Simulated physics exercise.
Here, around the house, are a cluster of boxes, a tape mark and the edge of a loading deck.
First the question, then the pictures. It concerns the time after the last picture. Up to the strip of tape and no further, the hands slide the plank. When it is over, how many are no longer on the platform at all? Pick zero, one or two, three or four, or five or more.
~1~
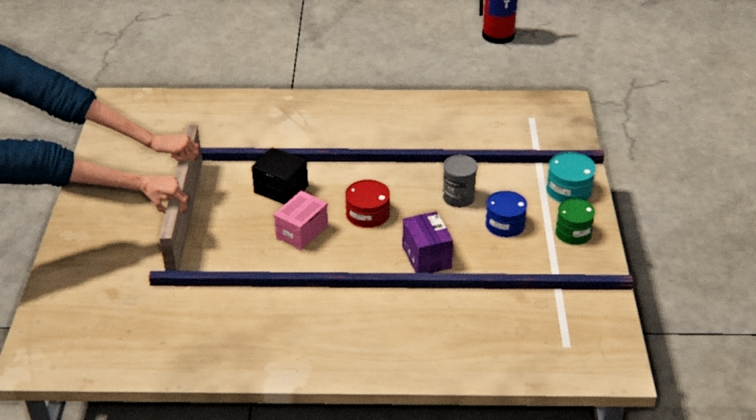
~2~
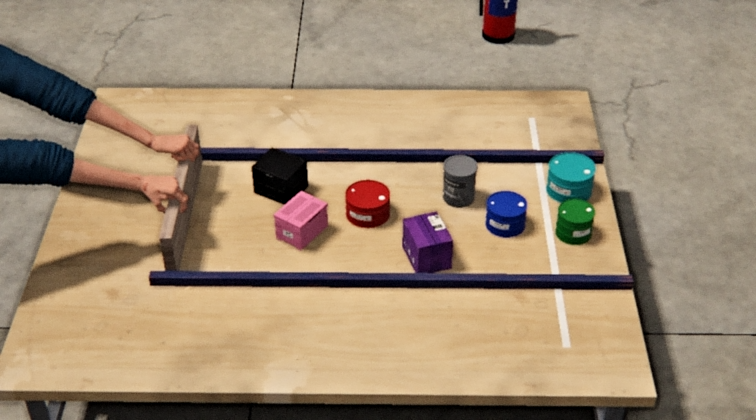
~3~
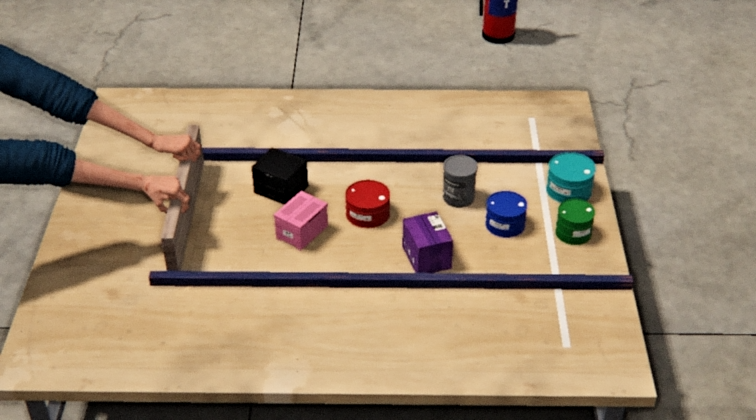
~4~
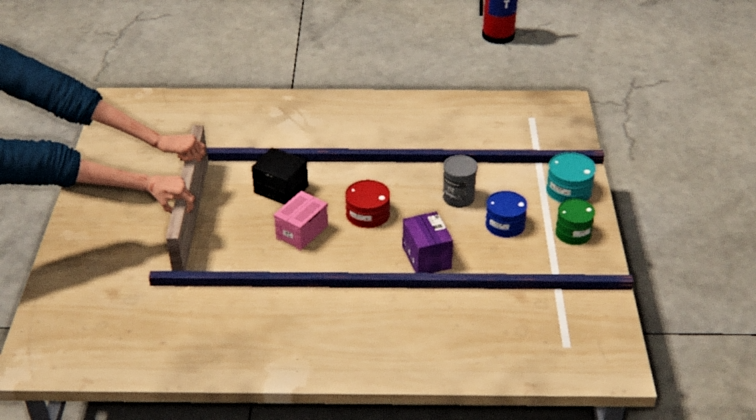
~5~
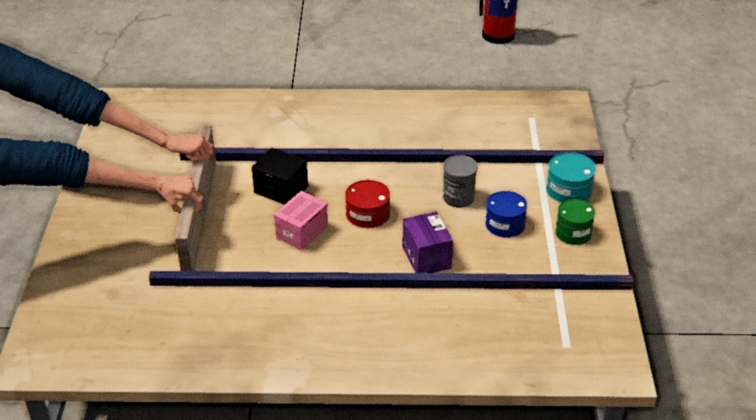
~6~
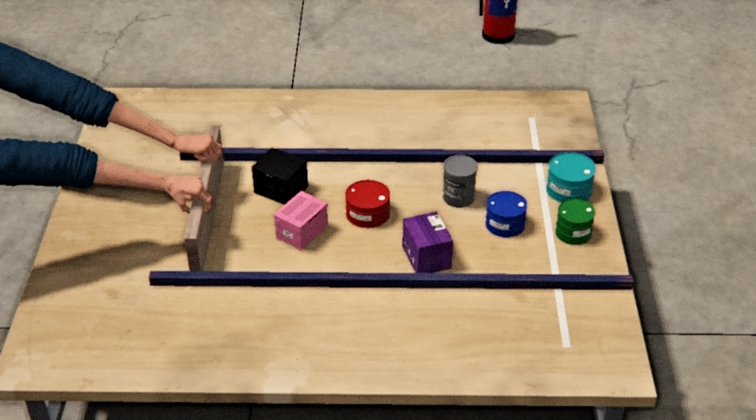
The answer is one or two.
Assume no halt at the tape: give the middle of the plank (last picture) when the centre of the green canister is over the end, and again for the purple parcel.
For the green canister at (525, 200), for the purple parcel at (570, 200).
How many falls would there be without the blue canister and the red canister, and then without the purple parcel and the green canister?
Counts - first: 0, second: 1.
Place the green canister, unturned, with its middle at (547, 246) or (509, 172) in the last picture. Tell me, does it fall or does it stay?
In that order, I'd say it gets pushed over the end, then is not knocked off.
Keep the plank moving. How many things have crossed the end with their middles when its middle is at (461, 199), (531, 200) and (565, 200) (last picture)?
In order of the places given, that's 0, 2 and 4.
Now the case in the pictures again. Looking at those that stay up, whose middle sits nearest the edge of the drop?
The grey pail winds up nearest.
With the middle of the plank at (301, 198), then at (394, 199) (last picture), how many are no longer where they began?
At the first point the count is 2, at the second it's 4.
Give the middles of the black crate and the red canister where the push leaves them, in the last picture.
About (563, 170), and about (568, 199).
A little later, none off yet; turquoise canister at rest near (571, 178); green canister at rest near (575, 222); blue canister at rest near (506, 214).
When it is over, the number that fall off is one or two; down, green canister and turquoise canister.
